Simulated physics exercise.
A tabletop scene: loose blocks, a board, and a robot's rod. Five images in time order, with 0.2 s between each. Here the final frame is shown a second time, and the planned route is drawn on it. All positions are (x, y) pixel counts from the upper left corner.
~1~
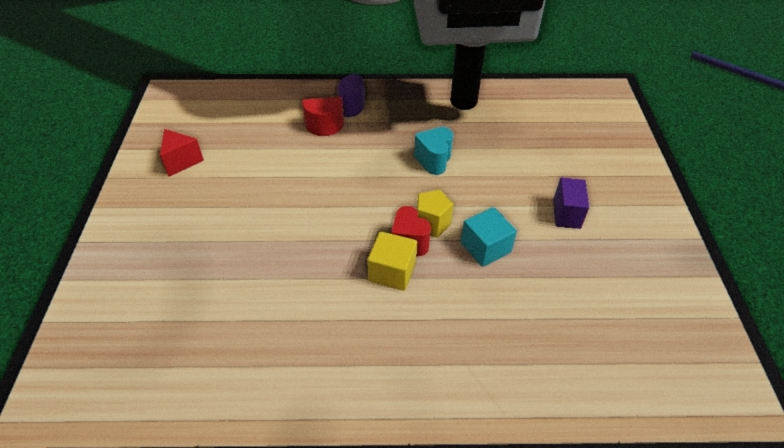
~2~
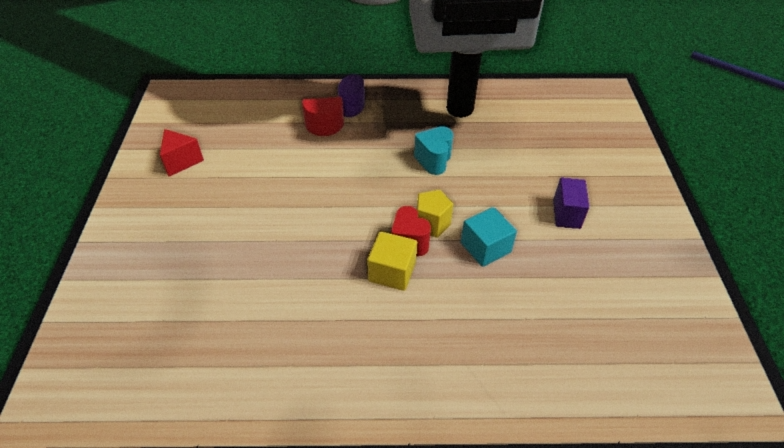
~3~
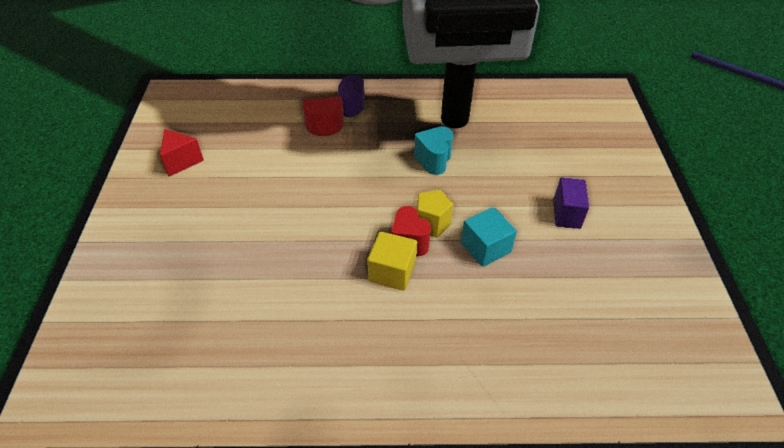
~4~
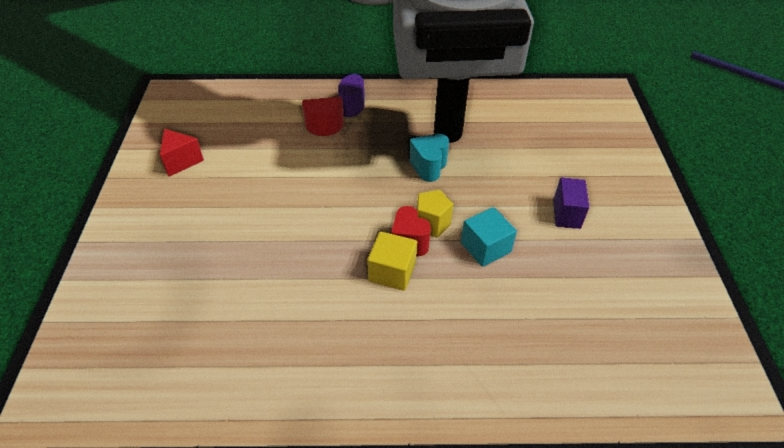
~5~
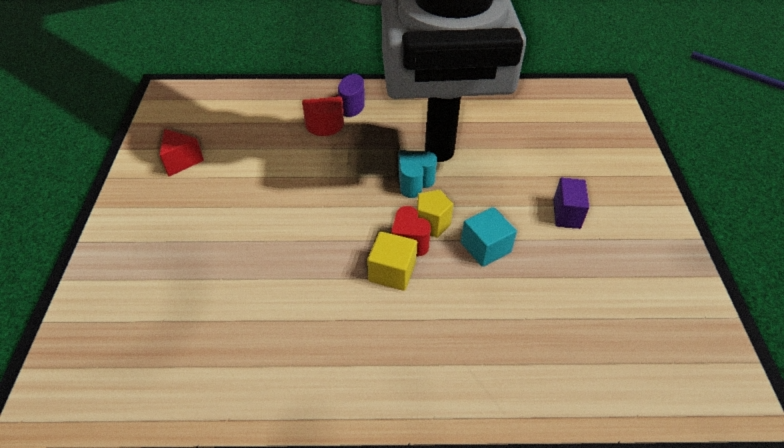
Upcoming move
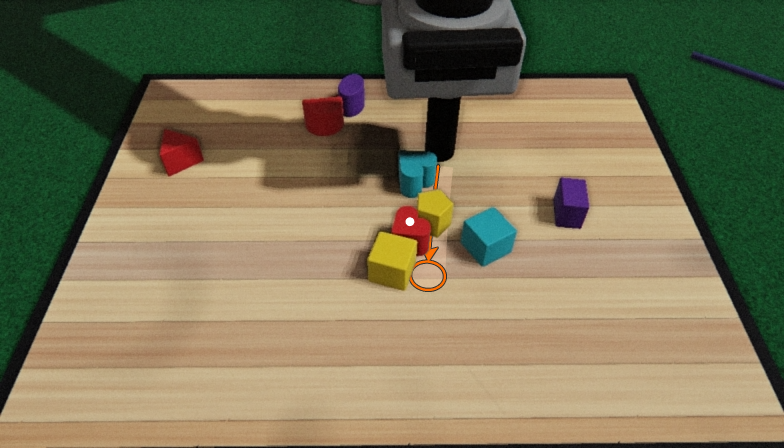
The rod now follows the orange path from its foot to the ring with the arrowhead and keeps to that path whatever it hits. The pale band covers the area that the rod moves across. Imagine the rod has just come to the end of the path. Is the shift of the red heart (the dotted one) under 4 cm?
Final answer: No.
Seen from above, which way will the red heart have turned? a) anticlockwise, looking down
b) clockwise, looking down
My pick is b.
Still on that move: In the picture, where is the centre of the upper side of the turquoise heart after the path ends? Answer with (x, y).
The middle of its top is at (402, 180).
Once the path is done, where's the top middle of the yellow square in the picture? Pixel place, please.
I think it will end close to (358, 280).
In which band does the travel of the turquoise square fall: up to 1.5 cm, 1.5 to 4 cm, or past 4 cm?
Final distance: Less than 1.5 cm.
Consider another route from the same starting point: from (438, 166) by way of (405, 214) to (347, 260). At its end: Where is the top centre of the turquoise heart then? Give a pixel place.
Its top centre lands on (364, 188).
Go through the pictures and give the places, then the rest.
The first picture shows rod's lower end at (464, 103); yellow square at (393, 250); red heart at (410, 222); turquoise heart at (436, 138); yellow pentagonal block at (434, 202); turquoise square at (491, 225).
The second picture shows rod at (460, 110); blocks still.
The third picture shows rod at (455, 121); blocks still.
The fourth picture shows rod at (448, 135); turquoise heart at (431, 145).
The fifth picture shows rod at (439, 153); yellow square at (393, 250); red heart at (410, 222); turquoise heart at (416, 161); yellow pentagonal block at (434, 202); turquoise square at (491, 225).
Drawn move, from (438, 166) to (428, 275); the dot is on the red heart.
On the path given first. One third of the way, rod at (435, 187); turquoise heart at (403, 178), turned 75° clockwise.
Two thirds of the way, rod at (432, 224); yellow square at (382, 261), turned 20° clockwise; red heart at (408, 239), turned 45° clockwise; turquoise heart at (402, 180), turned 90° clockwise; yellow pentagonal block at (442, 240).
At the end, rod at (429, 263); yellow square at (358, 280), turned 60° clockwise; red heart at (396, 274), turned 70° clockwise; turquoise heart at (402, 180), turned 90° clockwise; yellow pentagonal block at (454, 278), turned 35° anticlockwise; turquoise square still.
